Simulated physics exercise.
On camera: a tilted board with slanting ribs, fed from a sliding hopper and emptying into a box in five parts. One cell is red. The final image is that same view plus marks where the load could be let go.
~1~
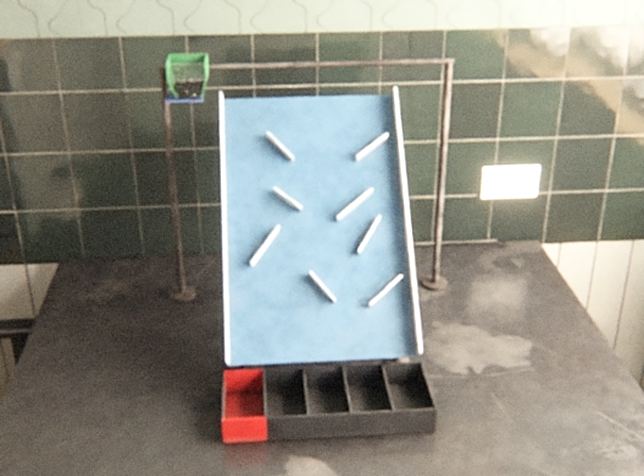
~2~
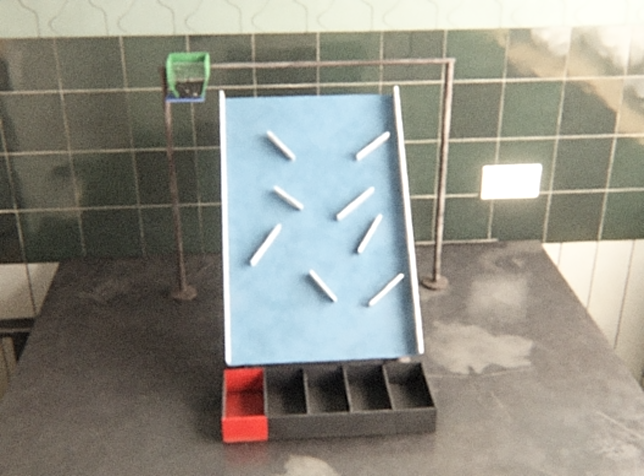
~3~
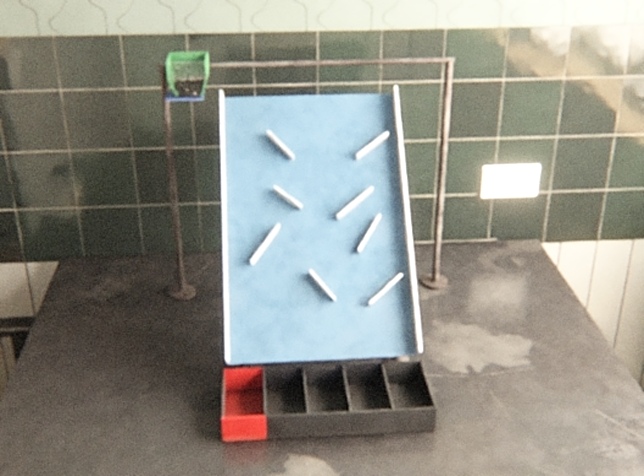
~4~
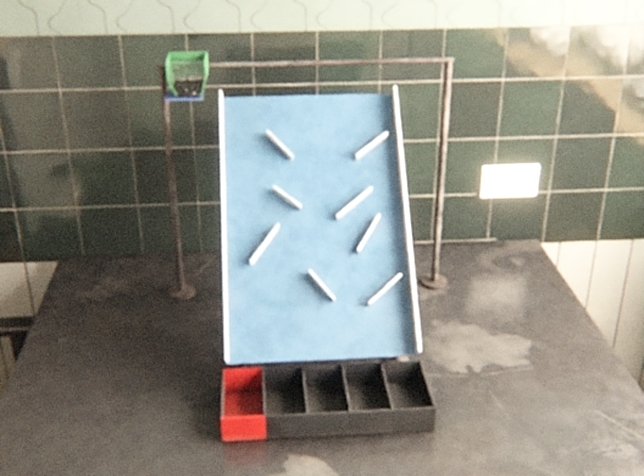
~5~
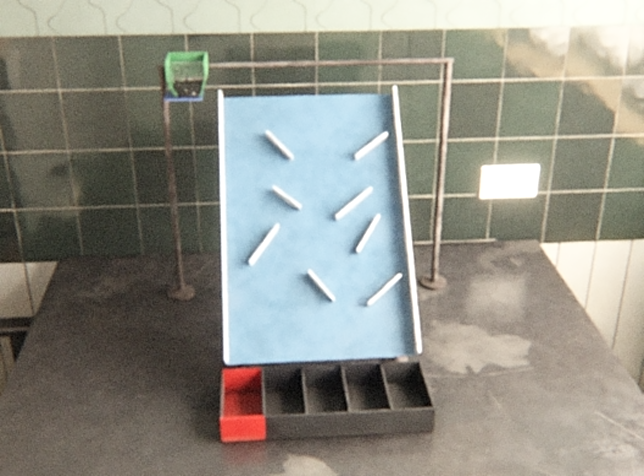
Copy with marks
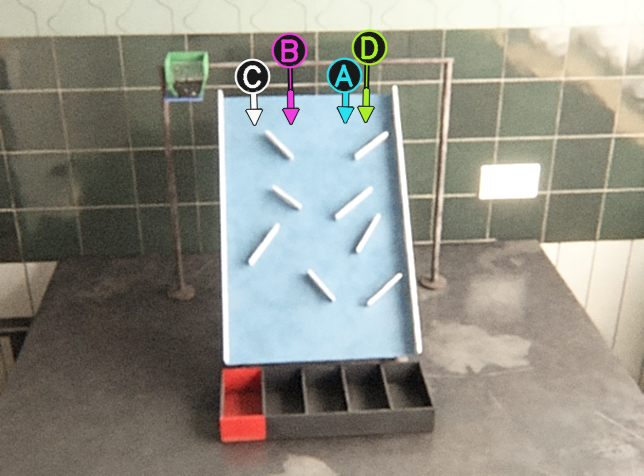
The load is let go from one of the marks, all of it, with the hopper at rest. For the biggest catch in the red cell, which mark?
Best: C.
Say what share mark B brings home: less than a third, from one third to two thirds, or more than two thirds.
Mark B gives less than a third.
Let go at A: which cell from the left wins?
The fourth from the left.
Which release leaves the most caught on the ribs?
That is mark D.
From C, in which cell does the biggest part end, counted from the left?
It is the first one.
On the marked copy, mark A meets the board at (345, 117); mark B meets the board at (291, 118); mark C meets the board at (254, 119); mark D meets the board at (365, 116).
Choosing A, a small share in the red cell, close to two thirds in other cells, close to a quarter held on the board.
Choosing B, none at all in the red cell, the whole lot in other cells.
Choosing C, the bulk in the red cell, a small share in other cells.
Choosing D, only a few in the red cell, close to half in other cells, close to a third held on the board, only a few outside the box.
